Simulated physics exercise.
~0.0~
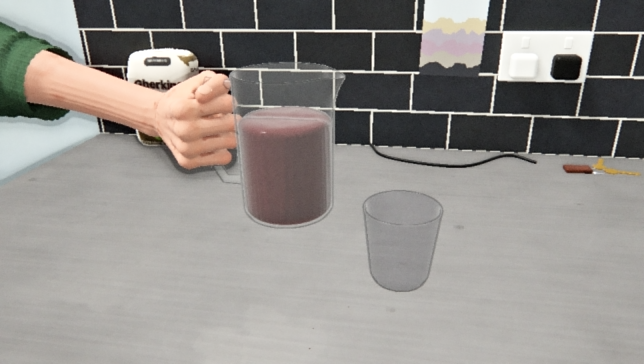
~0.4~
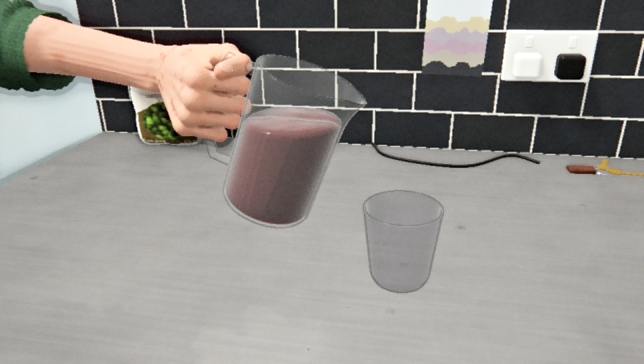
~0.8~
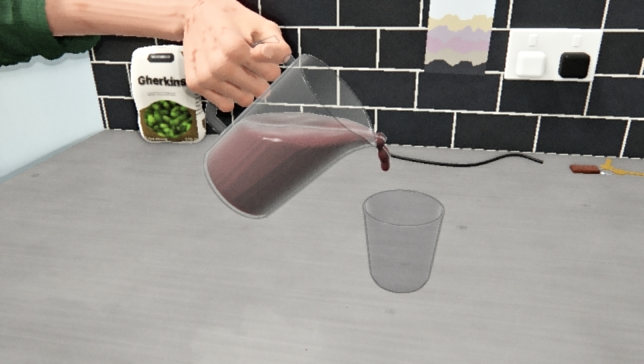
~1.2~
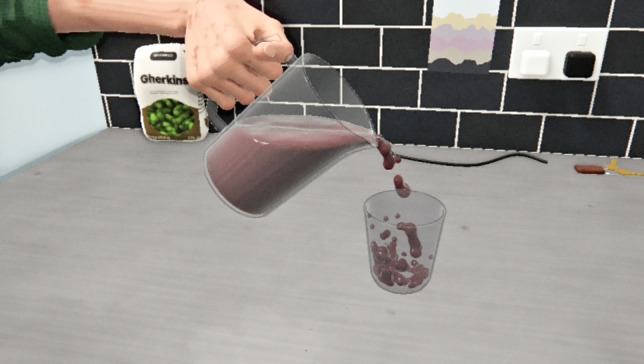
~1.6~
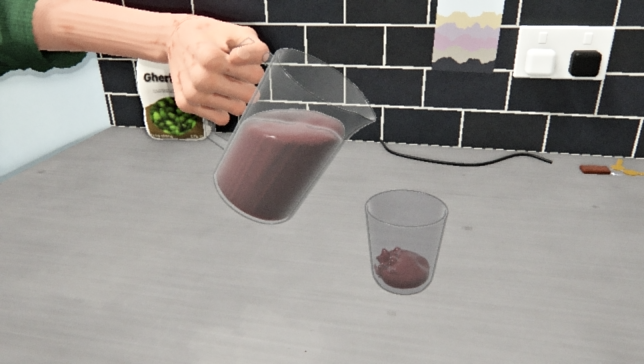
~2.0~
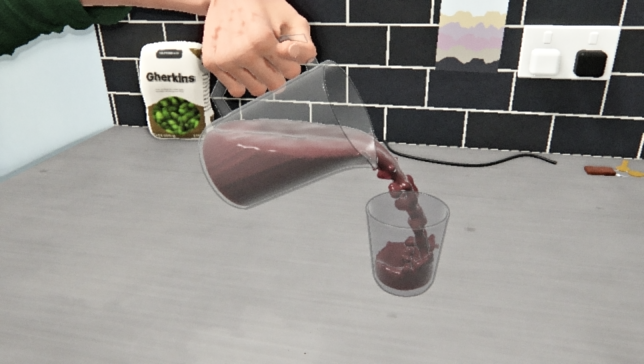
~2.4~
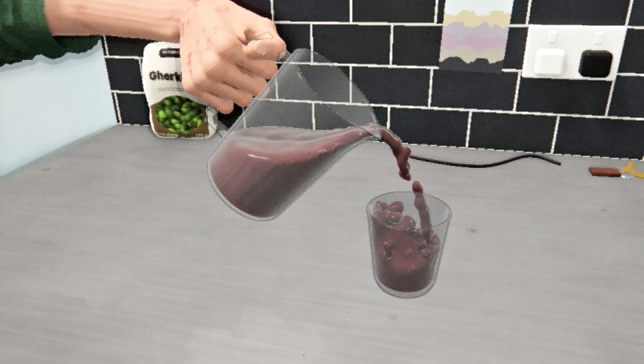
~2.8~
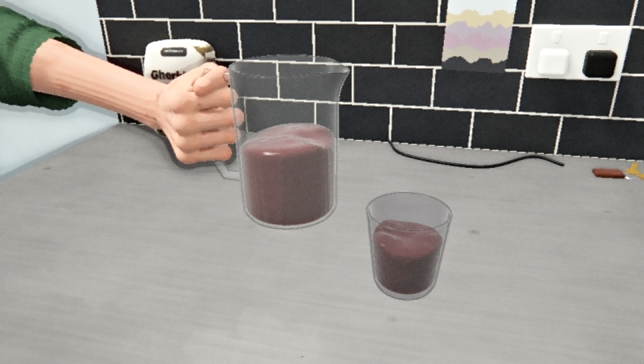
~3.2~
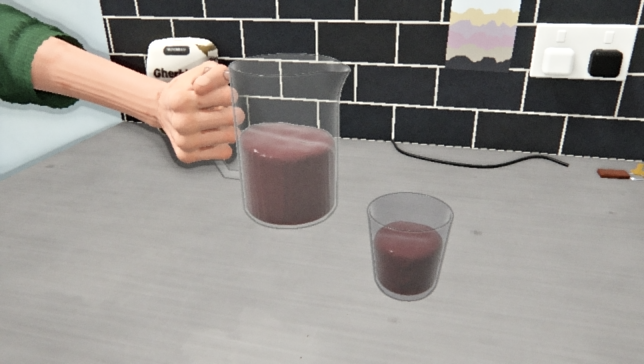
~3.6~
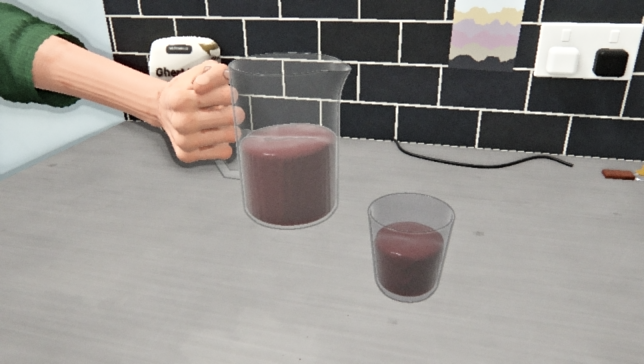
At the start, a hand in a green sleeve holds a clear pitcher of dark reddish liquid to the left of an empty glass on a grey worktop. The hand lifts and tips the pitcher to the right, and liquid spills from its spout, splashing into the bottom of the glass. The pitcher then eases partly back and the stream stops. Next it tilts again, more steeply, and a thicker stream raises the level. Finally the hand swings the pitcher upright and lowers it, leaving it still partly full and the glass more than half full.
